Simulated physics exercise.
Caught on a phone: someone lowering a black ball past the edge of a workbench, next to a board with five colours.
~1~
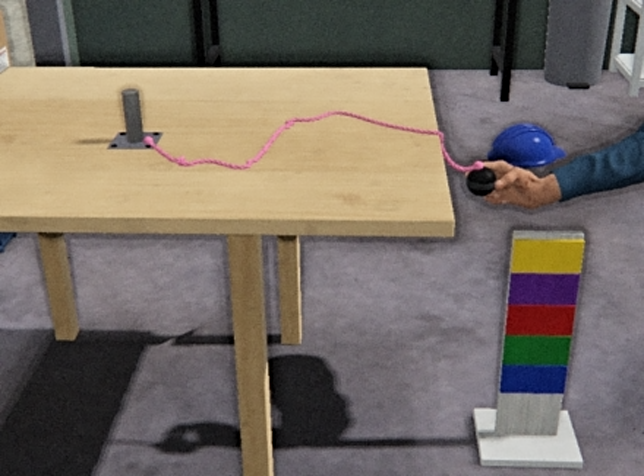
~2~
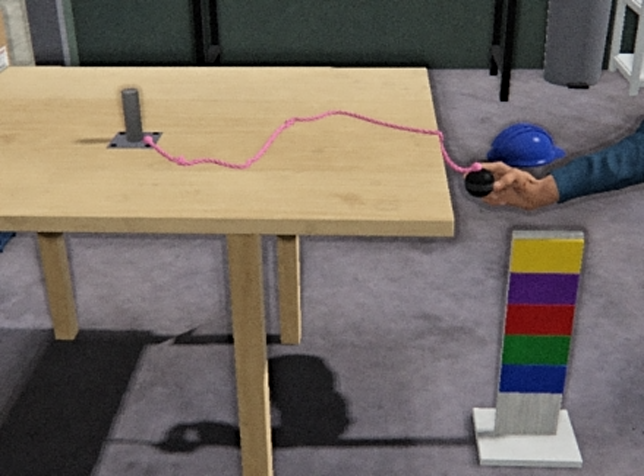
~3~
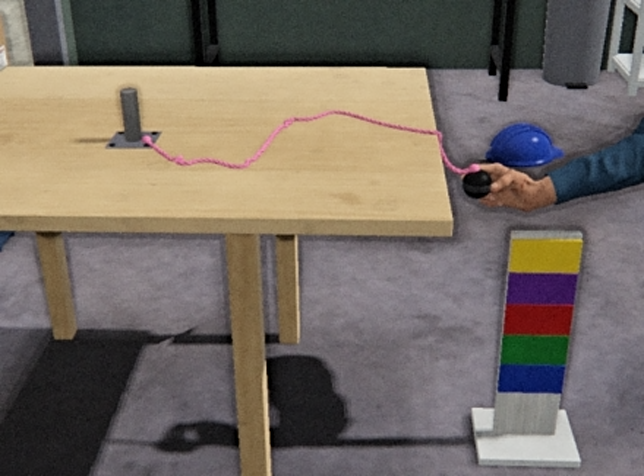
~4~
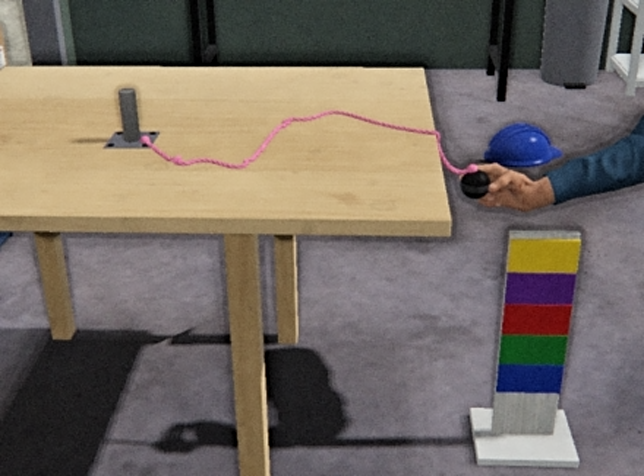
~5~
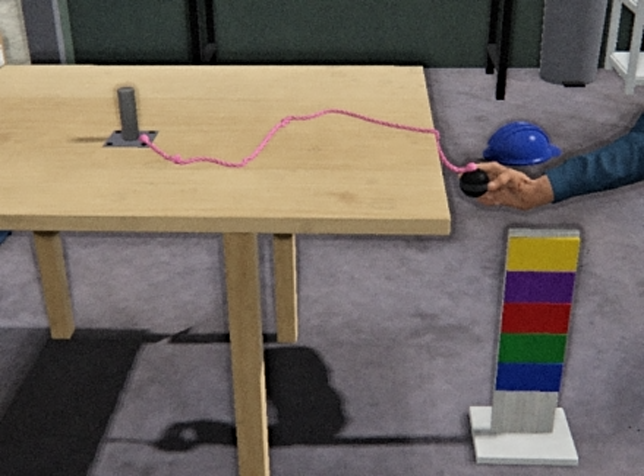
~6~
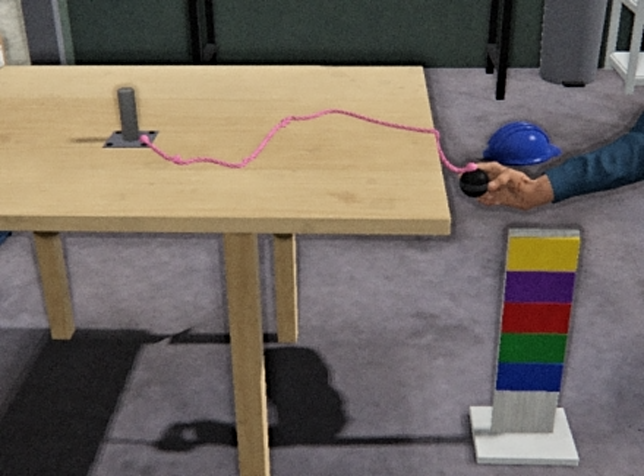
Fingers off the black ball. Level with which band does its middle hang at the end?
Its centre hangs level with the blue band.
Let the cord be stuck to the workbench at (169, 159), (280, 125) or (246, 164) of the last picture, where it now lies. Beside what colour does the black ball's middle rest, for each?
Taking them in turn: Green; yellow; red.
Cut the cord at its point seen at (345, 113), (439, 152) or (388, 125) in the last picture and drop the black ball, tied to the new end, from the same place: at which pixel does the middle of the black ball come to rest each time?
In that order: (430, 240), (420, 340) and (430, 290).
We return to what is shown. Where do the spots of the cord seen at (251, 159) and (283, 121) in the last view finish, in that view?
About (332, 142), and the other about (437, 163).
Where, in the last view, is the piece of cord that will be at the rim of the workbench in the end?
It lies at about (283, 124).
Soon after, ball near (456, 336); level with green.
Then, ball near (406, 393); level with blue.
Further on, ball near (434, 387); level with blue.
At rest, ball near (423, 390); level with blue. Its middle rests at the blue band.
